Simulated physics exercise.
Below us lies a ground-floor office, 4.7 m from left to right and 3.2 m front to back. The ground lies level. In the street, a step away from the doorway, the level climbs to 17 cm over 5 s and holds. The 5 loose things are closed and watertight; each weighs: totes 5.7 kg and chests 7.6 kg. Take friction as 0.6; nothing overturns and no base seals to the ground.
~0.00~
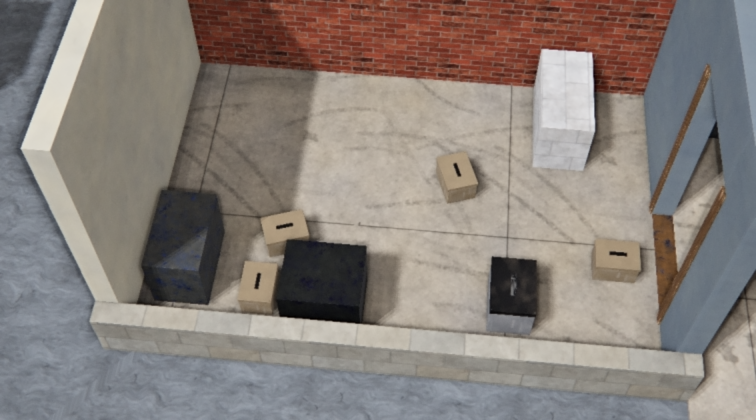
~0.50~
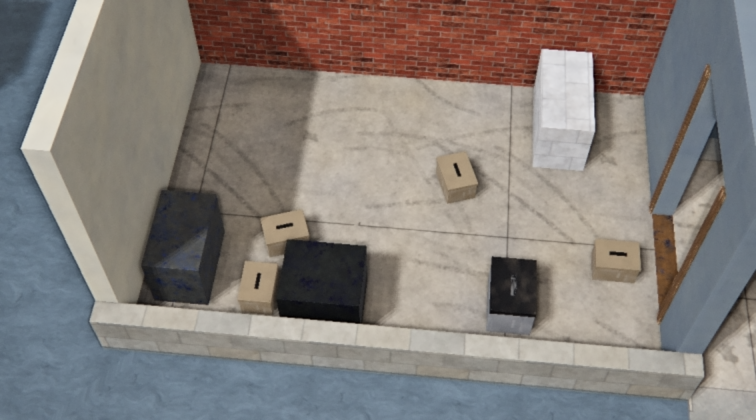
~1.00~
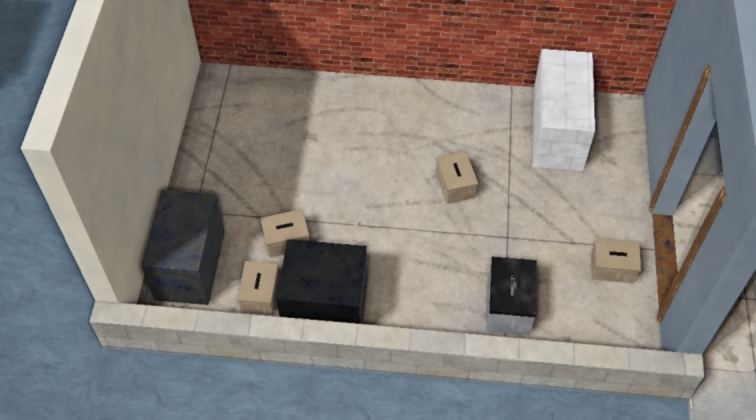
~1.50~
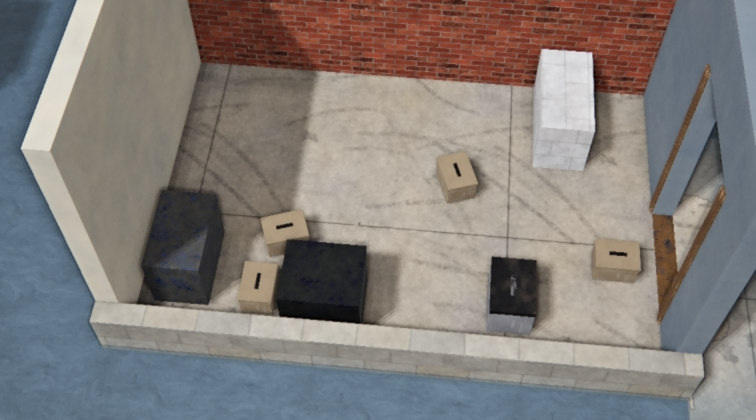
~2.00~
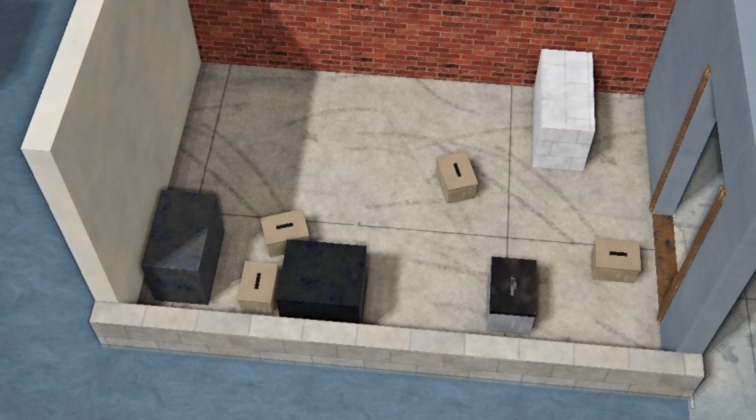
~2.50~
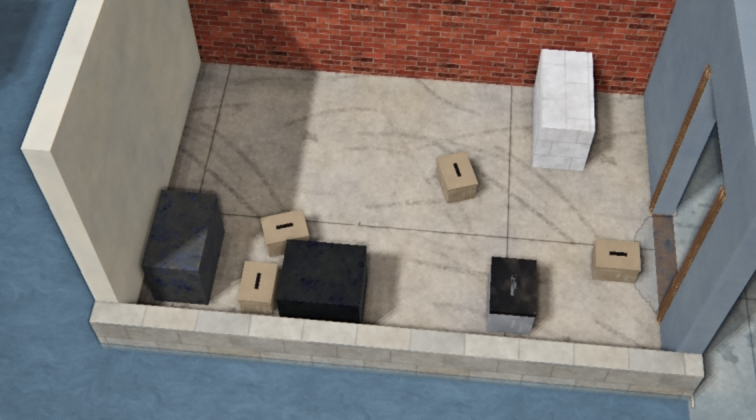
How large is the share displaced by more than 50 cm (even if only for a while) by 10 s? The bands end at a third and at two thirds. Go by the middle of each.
It is from one to two thirds.
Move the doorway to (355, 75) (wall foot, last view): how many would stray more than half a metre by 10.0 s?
Then 2.
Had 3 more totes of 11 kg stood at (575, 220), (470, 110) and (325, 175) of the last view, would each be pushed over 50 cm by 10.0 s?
In turn: Over, less, short of it.
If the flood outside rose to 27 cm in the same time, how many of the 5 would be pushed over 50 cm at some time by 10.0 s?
In that case 4 of them.
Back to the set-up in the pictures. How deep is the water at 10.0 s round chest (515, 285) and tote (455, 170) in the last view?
About 5 and 5 cm.
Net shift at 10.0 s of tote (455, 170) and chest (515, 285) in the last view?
In that order: 200 cm, 250 cm.
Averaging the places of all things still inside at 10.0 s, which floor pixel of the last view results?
Near (264, 189).
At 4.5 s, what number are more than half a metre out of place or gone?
I count 0.
After 3.5 s 0 of 5 are over 50 cm from their spots; 0 afloat.
After 4.5 s 0 of 5 are over 50 cm from their spots; 0 afloat.
After 7.0 s 3 of 5 are over 50 cm from their spots; 2 afloat.
After 10.0 s 3 of 5 are over 50 cm from their spots, and 3 have been at some point; 3 afloat.
